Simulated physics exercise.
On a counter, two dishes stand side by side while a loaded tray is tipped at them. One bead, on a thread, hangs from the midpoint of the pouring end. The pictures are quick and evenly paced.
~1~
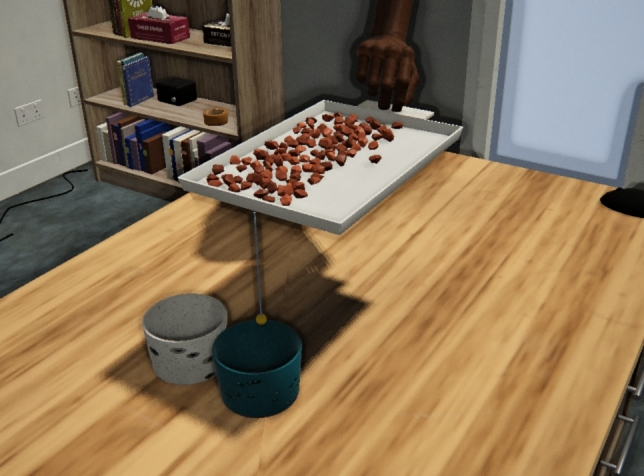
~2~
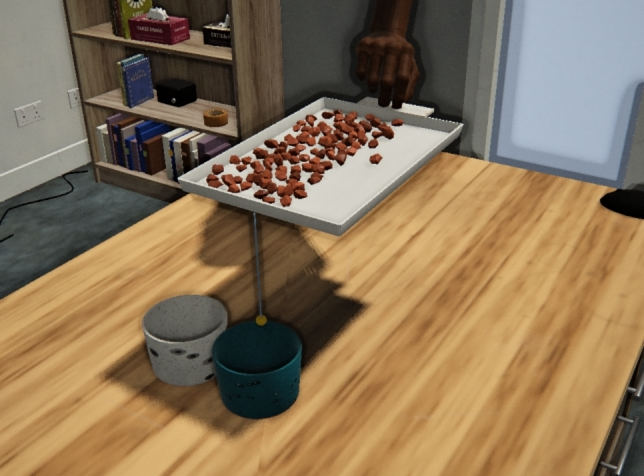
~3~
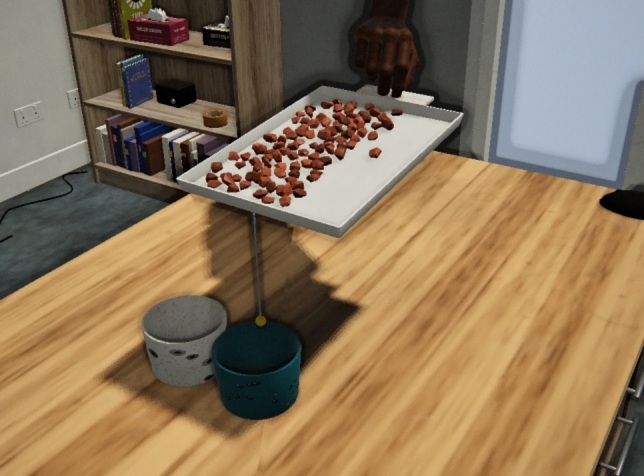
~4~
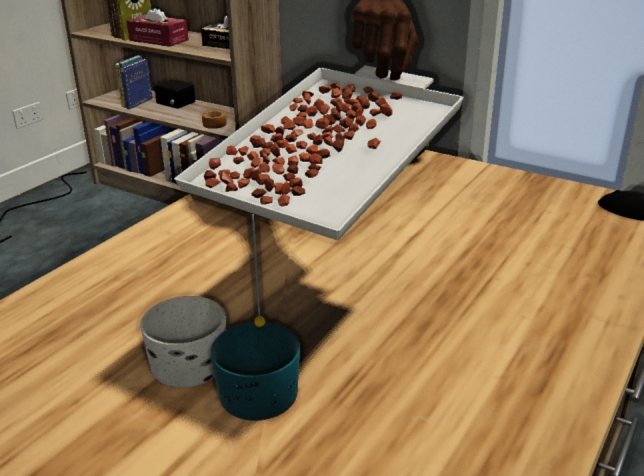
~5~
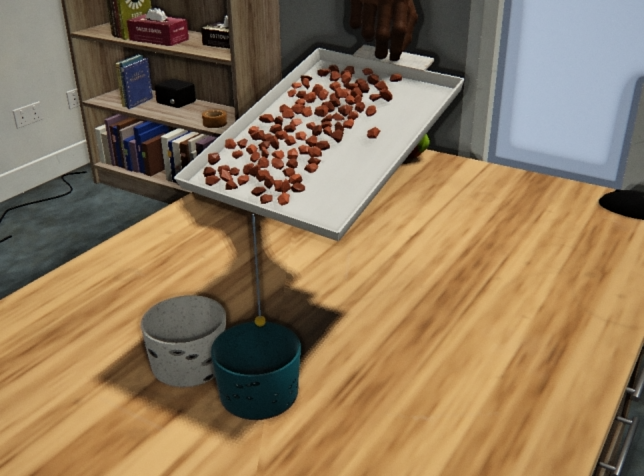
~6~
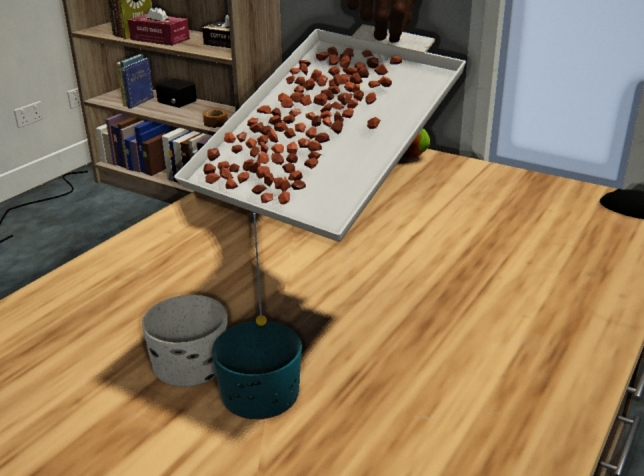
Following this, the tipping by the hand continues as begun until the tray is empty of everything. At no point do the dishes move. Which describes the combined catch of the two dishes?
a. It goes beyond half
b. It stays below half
It stays below half.
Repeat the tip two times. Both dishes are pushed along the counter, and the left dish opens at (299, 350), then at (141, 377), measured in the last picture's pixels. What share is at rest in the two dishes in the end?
20 per cent the first time, 10 per cent the second time.
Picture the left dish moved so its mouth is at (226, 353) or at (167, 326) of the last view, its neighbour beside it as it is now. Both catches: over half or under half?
Result - try one, past the halfway mark; try two, below the halfway mark.
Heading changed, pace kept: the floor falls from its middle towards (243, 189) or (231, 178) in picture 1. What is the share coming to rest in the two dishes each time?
70 % and 90 %.
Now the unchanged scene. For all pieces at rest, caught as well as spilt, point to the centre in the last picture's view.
Near (242, 438).
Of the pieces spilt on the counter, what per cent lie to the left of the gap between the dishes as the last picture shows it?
Looks to be around 40 per cent of the spill.
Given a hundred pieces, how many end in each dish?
The left dish gets close to 0 per cent and the right dish close to 20 per cent.
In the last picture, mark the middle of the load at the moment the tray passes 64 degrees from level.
Roughly (267, 198).
Shortly afterwards, tray tipped steeply; the bulk on the tray; a little in the air.
Next, tray tipped past a quarter turn; near a quarter on the tray; a little in the right dish; near half outside both; a little in the air.
Some moments later, tray tipped past a quarter turn; near a quarter in the right dish; the bulk outside both.
In the end, tray tipped past a quarter turn; near a quarter in the right dish; none at all in the left dish; the bulk outside both.
